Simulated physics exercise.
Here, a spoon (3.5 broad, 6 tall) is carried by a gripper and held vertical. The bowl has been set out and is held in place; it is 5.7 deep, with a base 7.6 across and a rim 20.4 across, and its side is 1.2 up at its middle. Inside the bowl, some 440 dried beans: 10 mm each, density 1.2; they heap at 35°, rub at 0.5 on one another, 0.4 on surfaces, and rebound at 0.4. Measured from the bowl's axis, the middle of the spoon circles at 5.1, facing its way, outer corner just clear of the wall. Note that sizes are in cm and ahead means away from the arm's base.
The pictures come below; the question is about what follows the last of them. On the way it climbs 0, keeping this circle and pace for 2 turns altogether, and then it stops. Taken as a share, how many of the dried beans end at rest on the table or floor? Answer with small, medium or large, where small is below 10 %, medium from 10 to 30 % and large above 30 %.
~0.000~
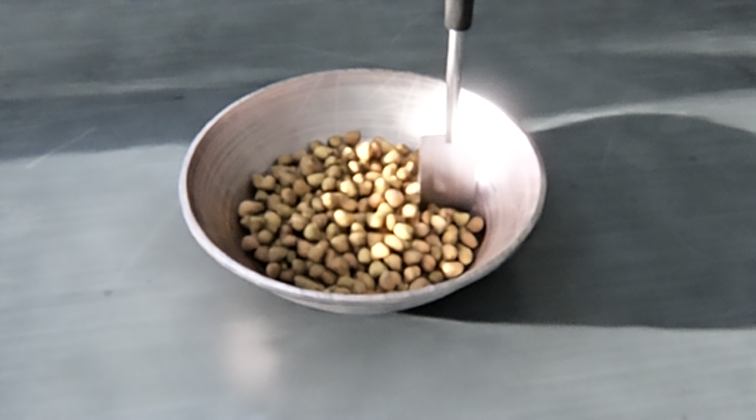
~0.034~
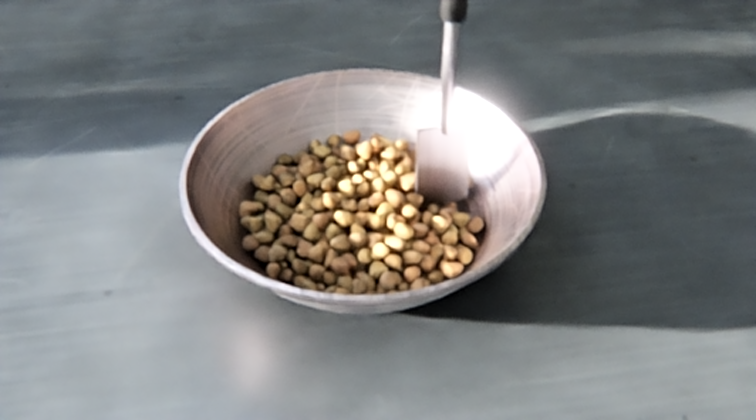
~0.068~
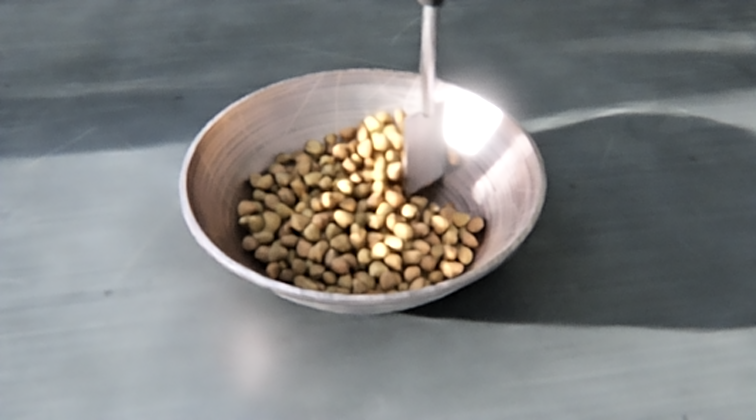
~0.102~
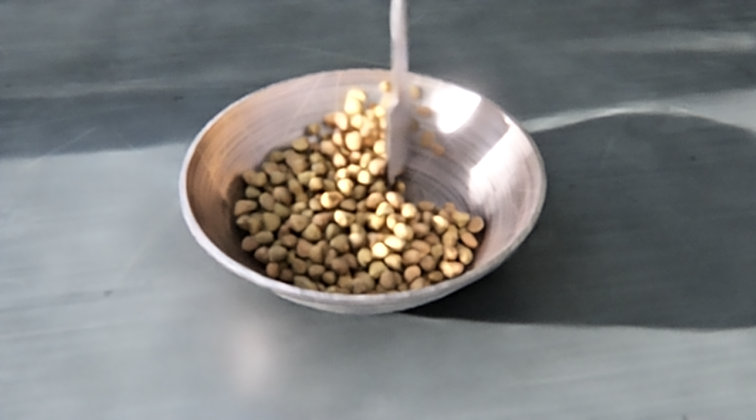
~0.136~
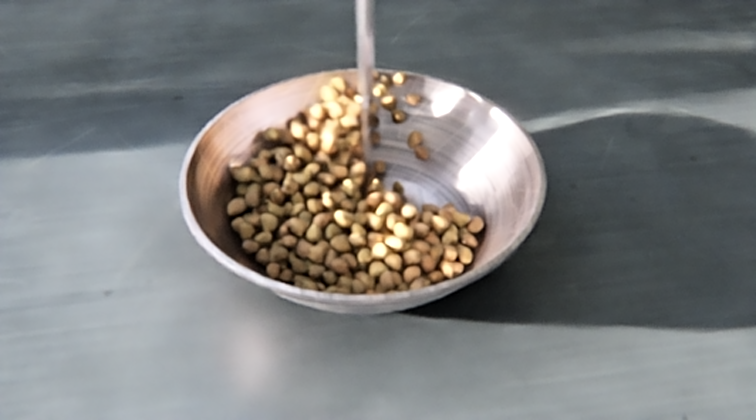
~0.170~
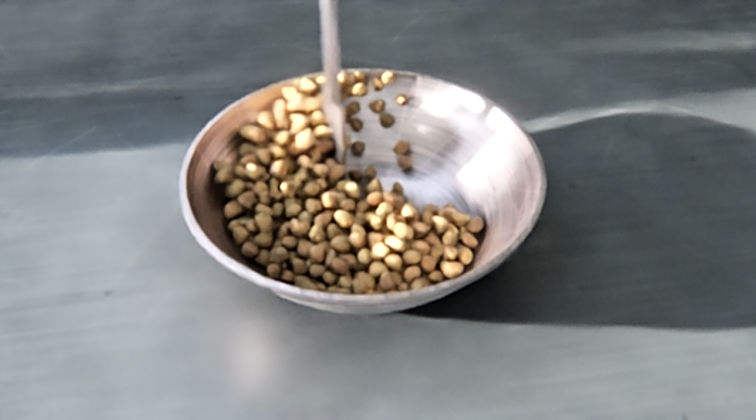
It is medium.
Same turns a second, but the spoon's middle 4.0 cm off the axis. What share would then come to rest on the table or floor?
That would give close to 0 per cent.
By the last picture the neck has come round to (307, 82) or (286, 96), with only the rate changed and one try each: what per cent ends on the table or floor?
Some 25 and 35 %.
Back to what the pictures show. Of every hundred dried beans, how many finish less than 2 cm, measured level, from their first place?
Result: Close to 10 per cent of the load.
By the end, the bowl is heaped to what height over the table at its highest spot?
I'd guess close to 6.0 centimetres.
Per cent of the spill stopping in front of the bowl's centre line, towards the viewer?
Near 70 in a hundred.
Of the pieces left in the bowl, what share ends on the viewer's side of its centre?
Some 40 per cent.
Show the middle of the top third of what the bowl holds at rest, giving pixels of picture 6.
The centre is near pixel (429, 171).
After 0.52 s, 344° round, highest piece 7 above the table; 396 in the bowl, 34 on the table or floor, 10 in flight or on the tool.
After 0.88 s, 226° round, highest piece 7 above the table; 371 in the bowl, 61 on the table or floor, 8 in flight or on the tool.
After 1.25 s, 0° round, highest piece 6 above the table; 353 in the bowl, 87 on the table or floor.
After 1.95 s, 0° round, highest piece 6 above the table; 353 in the bowl, 87 on the table or floor.
At rest, 353 in the bowl, 87 on the table or floor. That is 20 % on the table or floor.
